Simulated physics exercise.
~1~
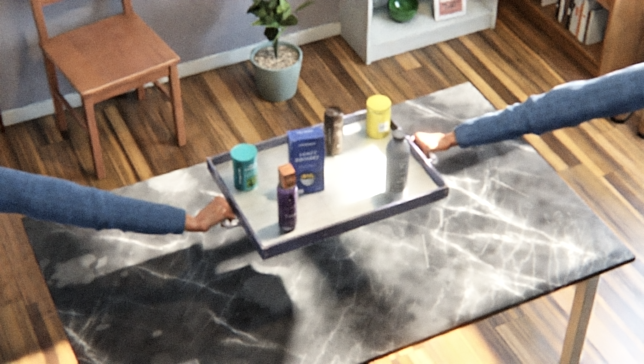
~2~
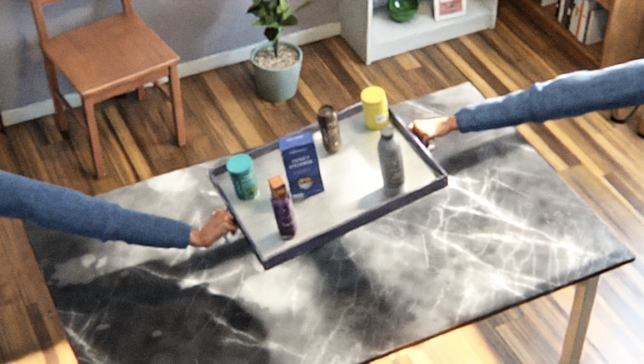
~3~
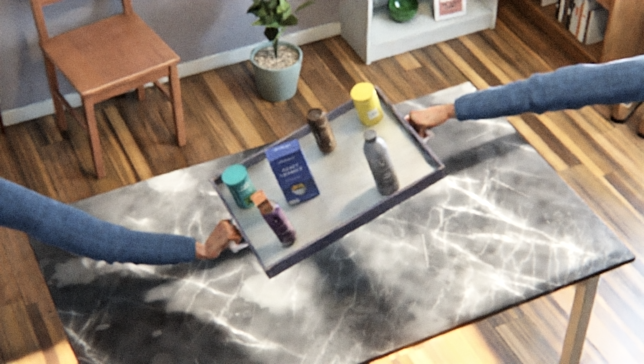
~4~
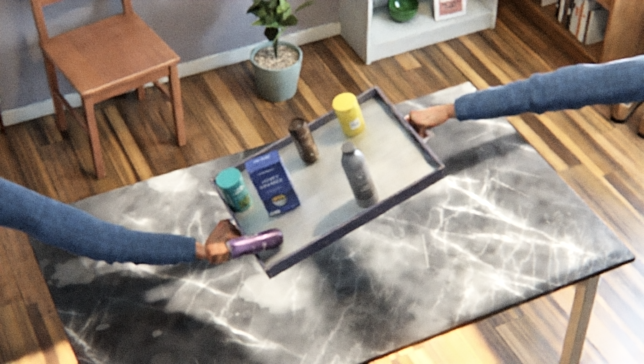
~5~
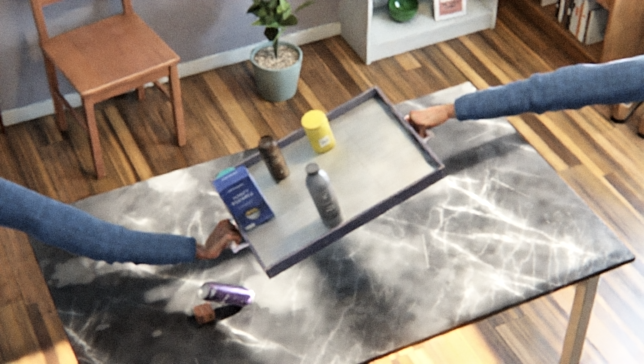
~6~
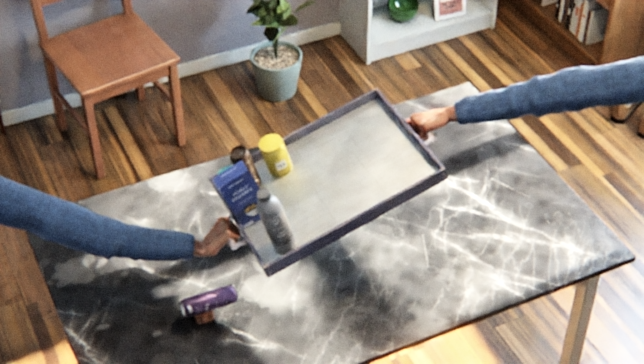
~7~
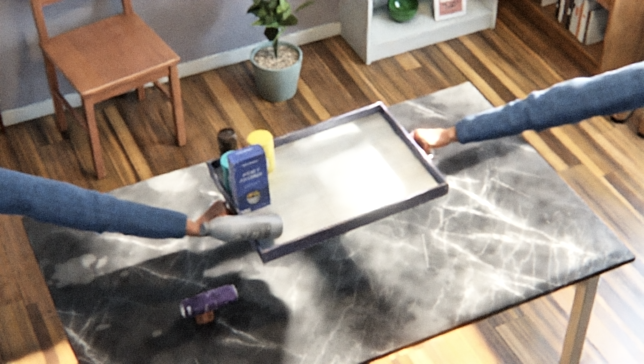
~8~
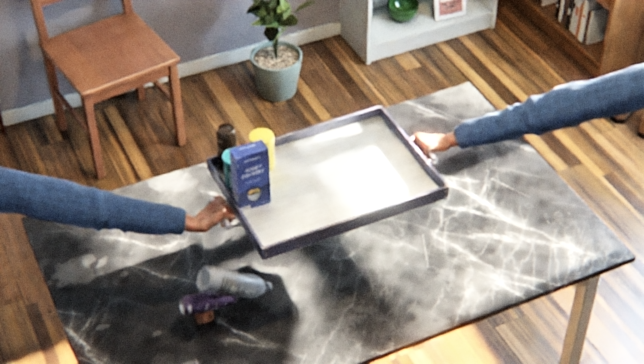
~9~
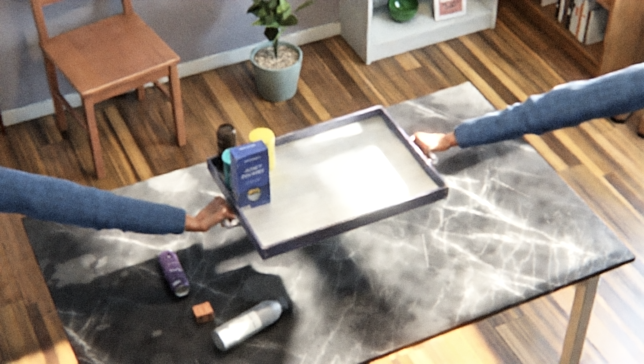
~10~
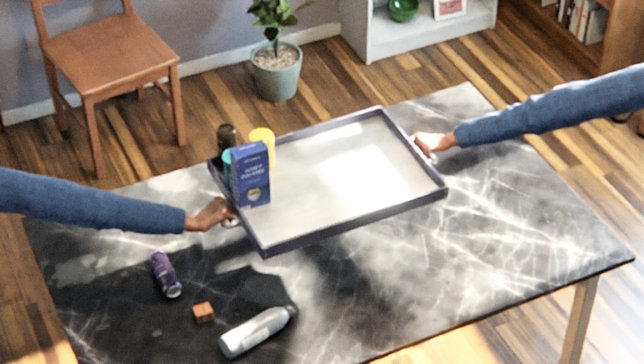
In a room with a wooden floor, seen from above, two hands in blue sleeves hold a rimmed tray over a dark marbled table, with a chair and potted plant behind. On it stand a turquoise tin, a purple can with a small orange carton, a blue packet, a brown can, a yellow jar and a grey bottle. The left edge dips, and everything slides left. The purple can and orange carton tumble onto the table. As the tray levels, the grey bottle topples over the rim and drops beside them. The blue packet, tin, brown can and yellow jar end upright, clustered at the tray's left end.
